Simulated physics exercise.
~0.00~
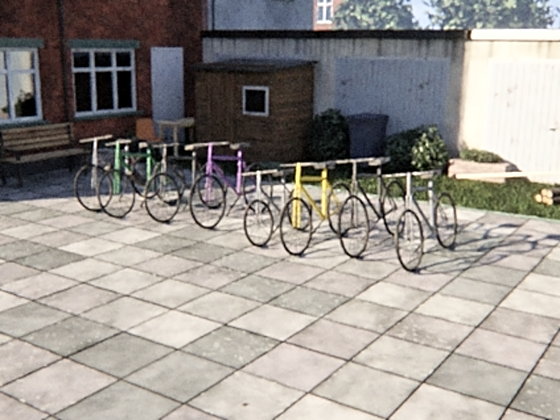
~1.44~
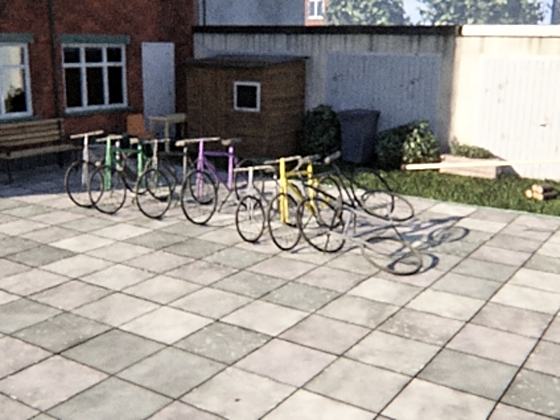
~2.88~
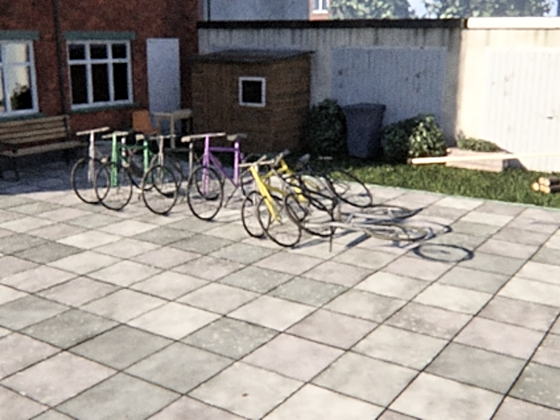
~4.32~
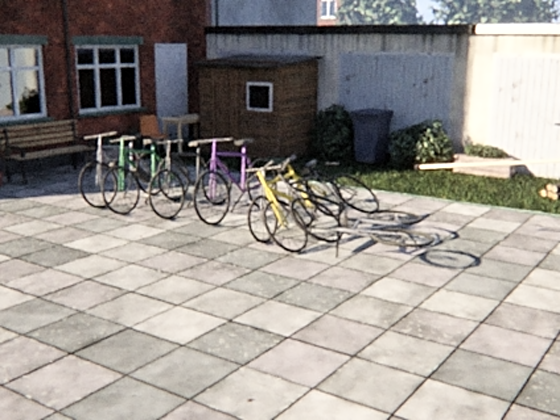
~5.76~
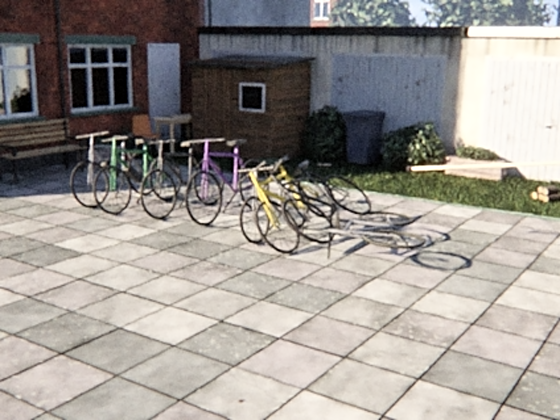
We see a row of bicycles parked on a paved yard beside a brick building and a shed. The one at the right end topples nearly flat, the next tips over after it, and the yellow one comes to rest leaning steeply, while the purple and green bicycles stay upright.
